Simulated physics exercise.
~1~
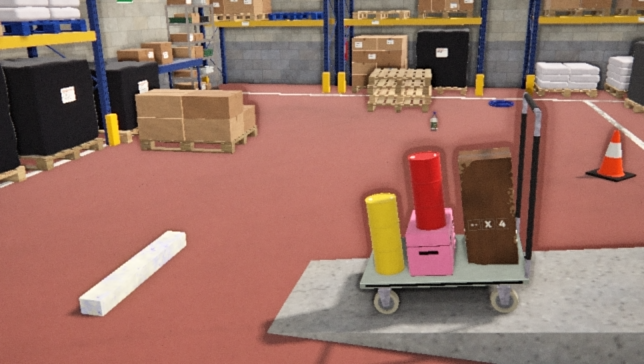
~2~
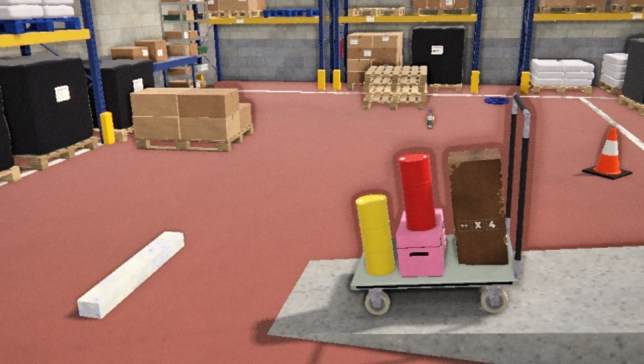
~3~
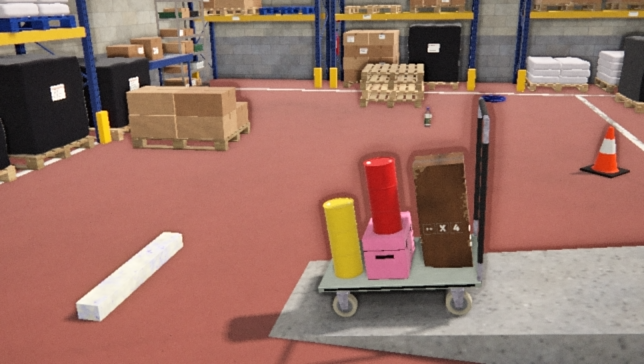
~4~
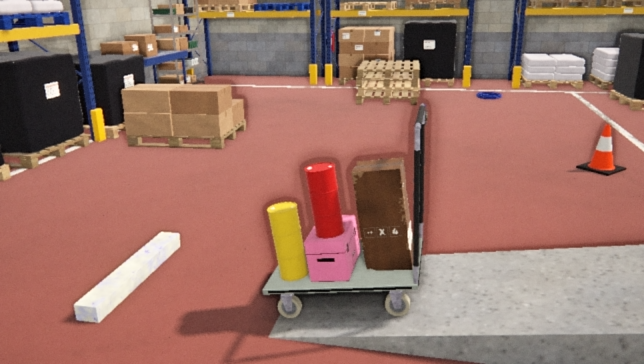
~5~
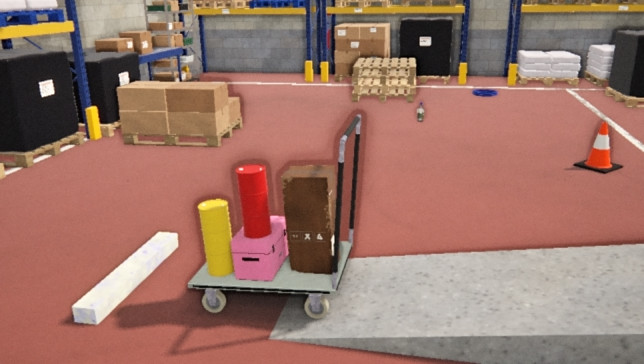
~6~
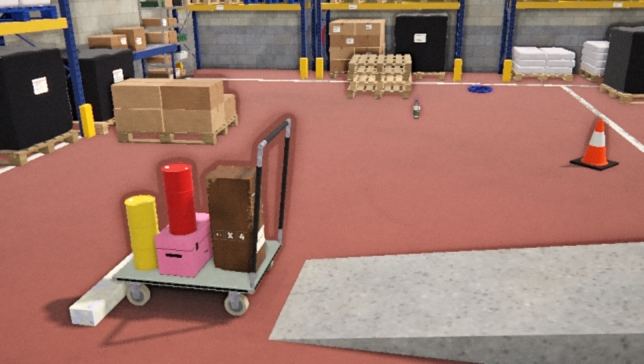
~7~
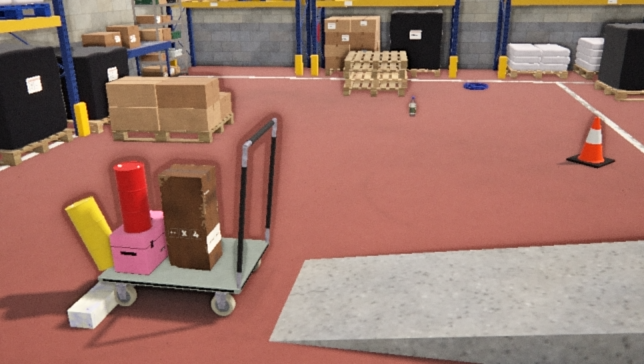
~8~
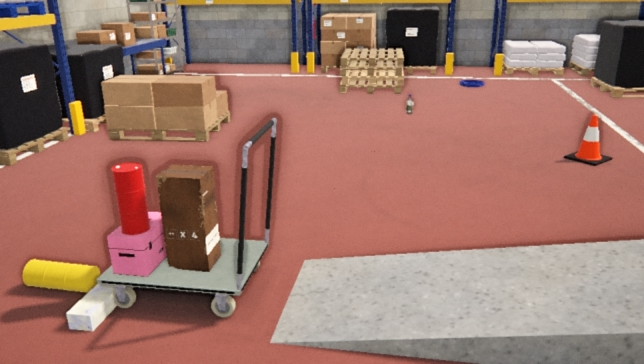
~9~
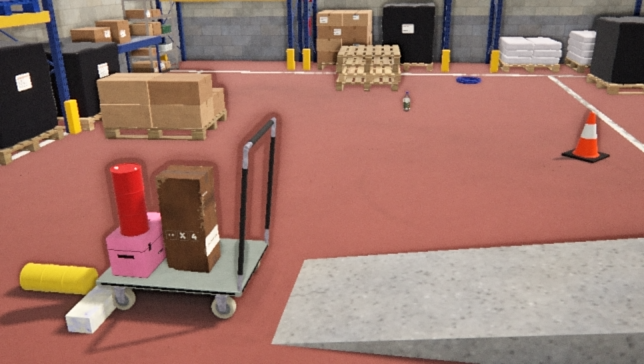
Warehouse floor with a loaded trolley rolling left down a ramp, hitting a kerb and tipping its yellow canister off, others staying aboard.
